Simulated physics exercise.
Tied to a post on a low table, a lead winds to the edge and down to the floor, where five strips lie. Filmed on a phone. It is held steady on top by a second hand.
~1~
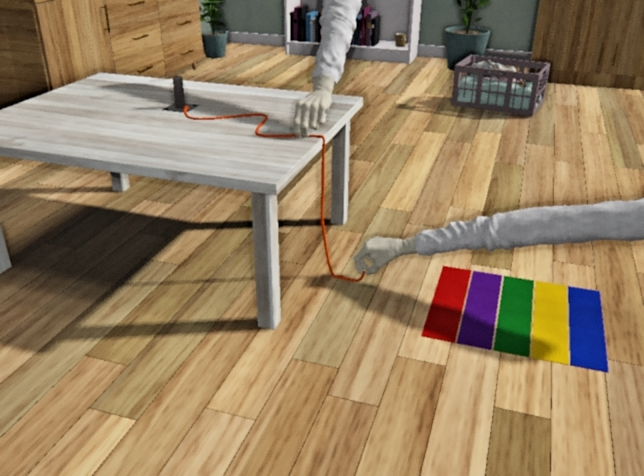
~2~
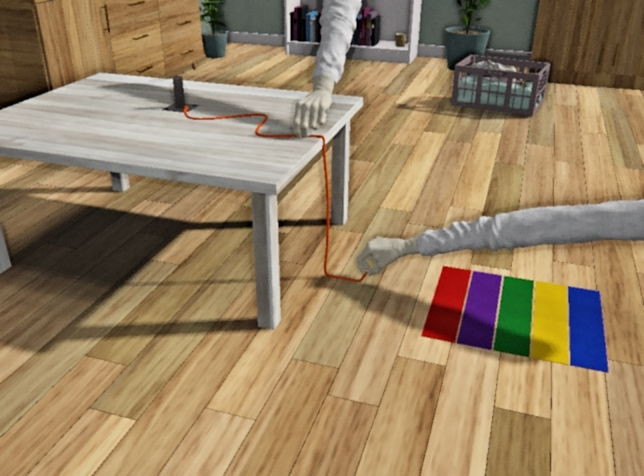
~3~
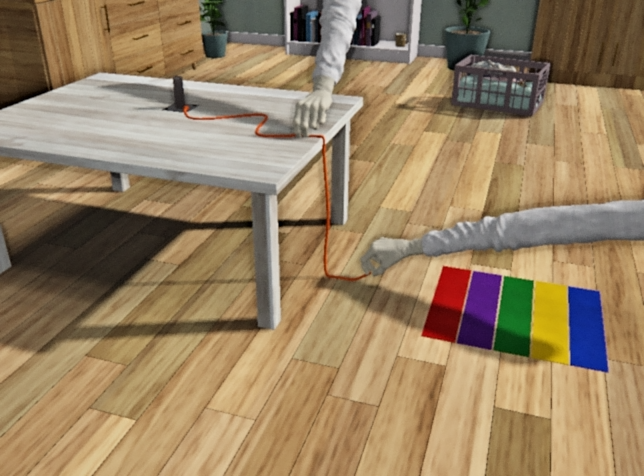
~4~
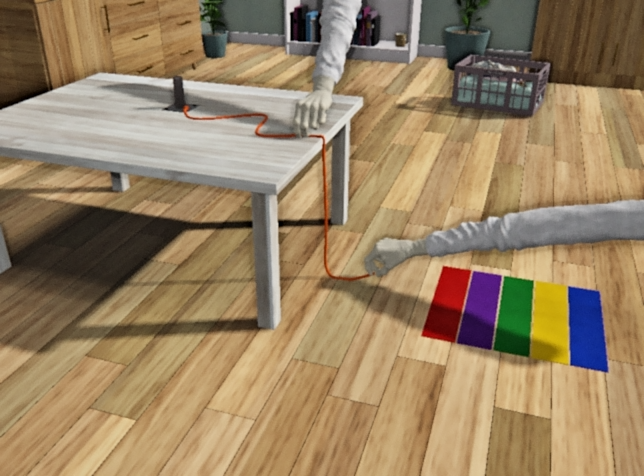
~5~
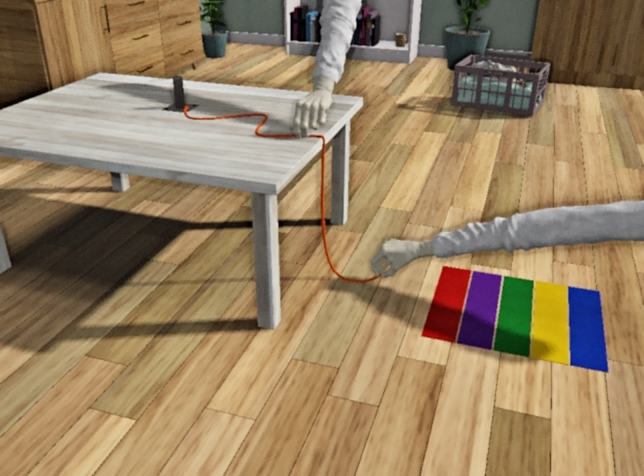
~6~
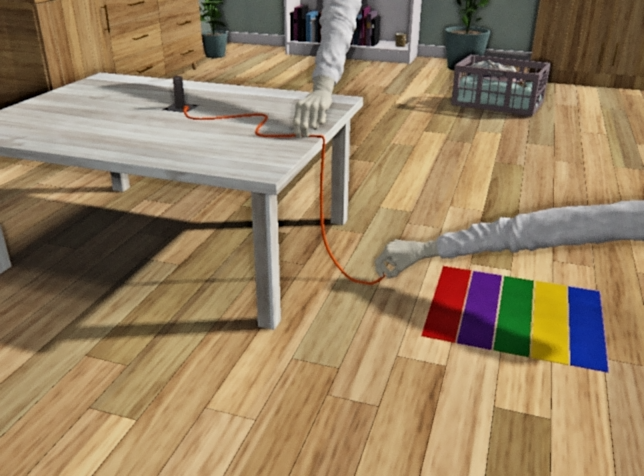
To begin with, an orange lead runs from a dark post across a low table, under one gloved hand at the edge, and down to another hand near five coloured strips. The lower hand then draws the lead's end slightly right, and the hanging part slants a little more, while the upper hand stays still.
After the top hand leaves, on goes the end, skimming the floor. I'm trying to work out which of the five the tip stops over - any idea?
I would say the yellow one.
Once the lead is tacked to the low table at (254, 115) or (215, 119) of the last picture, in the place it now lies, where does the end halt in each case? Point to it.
(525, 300); (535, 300).
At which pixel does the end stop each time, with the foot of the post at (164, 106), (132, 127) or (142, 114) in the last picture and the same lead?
First close to (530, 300), next close to (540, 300), last close to (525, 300).
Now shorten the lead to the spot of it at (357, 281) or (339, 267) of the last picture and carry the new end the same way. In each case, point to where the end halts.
Respectively (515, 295) and (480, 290).
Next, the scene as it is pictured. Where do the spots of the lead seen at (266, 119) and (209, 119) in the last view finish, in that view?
The first one ends up at (295, 124) and the second one at (233, 115).
A little later, end near (492, 293); over purple.
Next, end near (534, 301); over green.
When it is tight, end near (559, 305); over yellow. Over yellow.
